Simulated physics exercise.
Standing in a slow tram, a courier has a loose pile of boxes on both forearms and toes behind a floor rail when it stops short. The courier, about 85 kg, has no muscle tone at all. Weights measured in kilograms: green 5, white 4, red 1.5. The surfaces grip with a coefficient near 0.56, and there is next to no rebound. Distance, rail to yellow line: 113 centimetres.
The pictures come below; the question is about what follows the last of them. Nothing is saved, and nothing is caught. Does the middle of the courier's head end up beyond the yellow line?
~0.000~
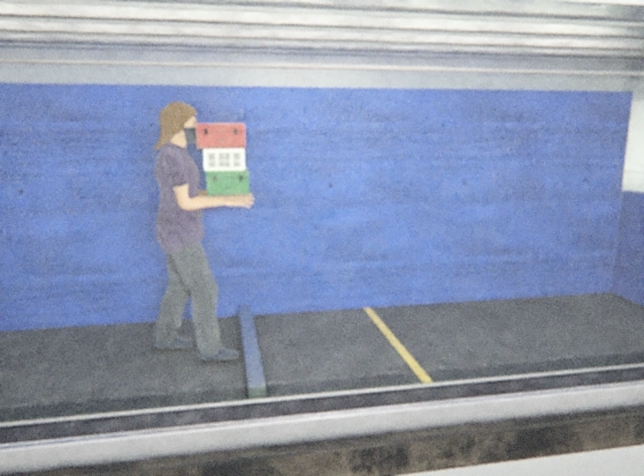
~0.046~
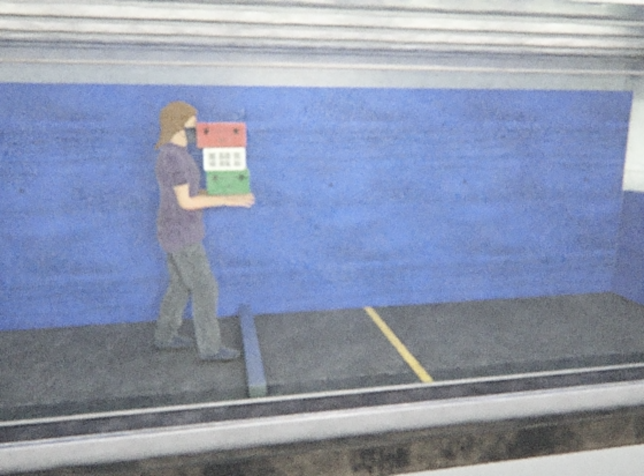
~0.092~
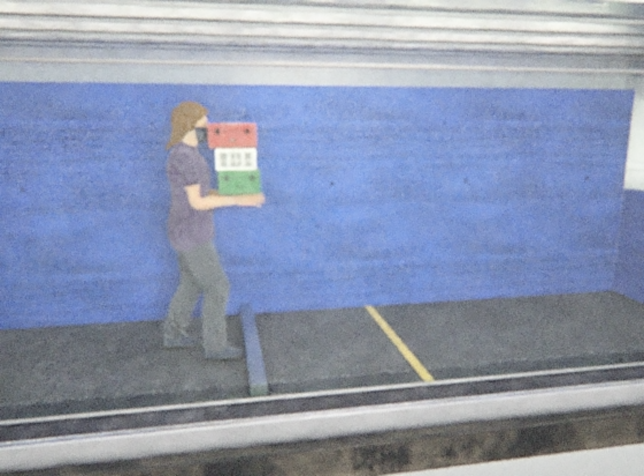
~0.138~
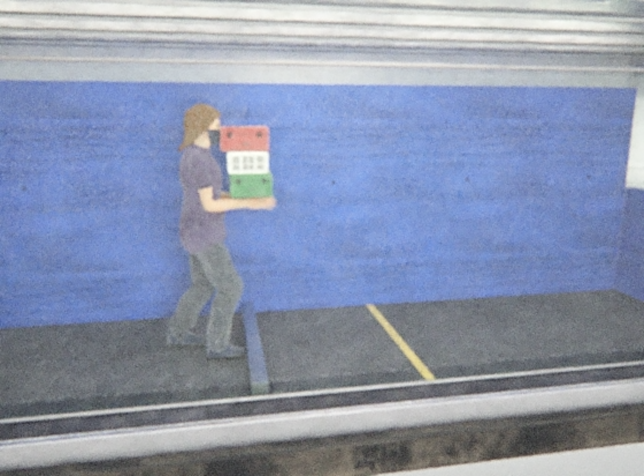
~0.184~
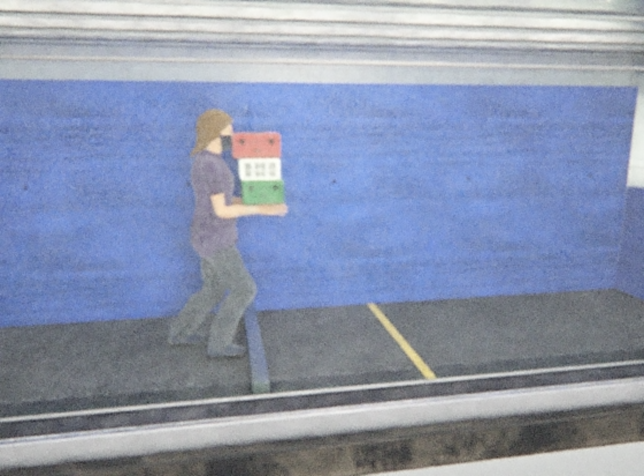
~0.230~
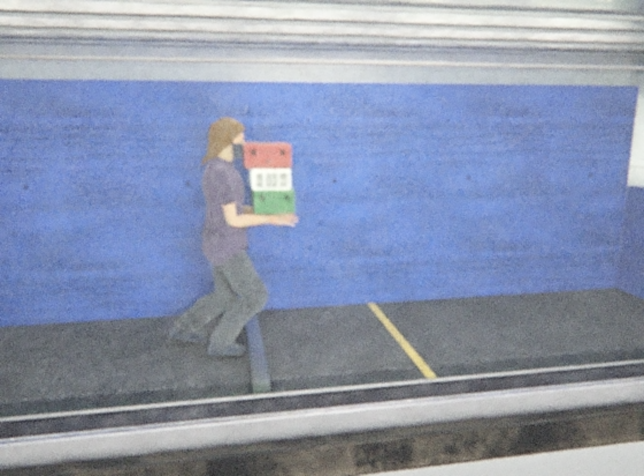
Yes.
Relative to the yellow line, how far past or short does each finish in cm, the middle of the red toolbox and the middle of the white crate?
Both go past - the red toolbox by 70 cm and the white crate by 10 cm.
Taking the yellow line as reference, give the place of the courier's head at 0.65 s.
Around 35 cm shy of the mark.
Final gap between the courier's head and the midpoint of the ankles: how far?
Some 130 cm apart.
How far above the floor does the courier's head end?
Roughly 10 cm.
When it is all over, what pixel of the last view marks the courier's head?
Close to (428, 337).
After 0.45 s the courier's head is 87 cm short of the yellow line, near (281, 202) in the last picture's view.
After 0.65 s the courier's head is 35 cm short of the yellow line, near (355, 249) in the last picture's view.
After 0.95 s the courier's head is 8 cm past the yellow line, near (421, 329) in the last picture's view; the red toolbox 47 cm past the yellow line, tilted 25°.
Final state at 2.5 s, green toolbox stops short of the yellow line; white crate crosses the yellow line; red toolbox crosses the yellow line; courier's head crosses the yellow line.
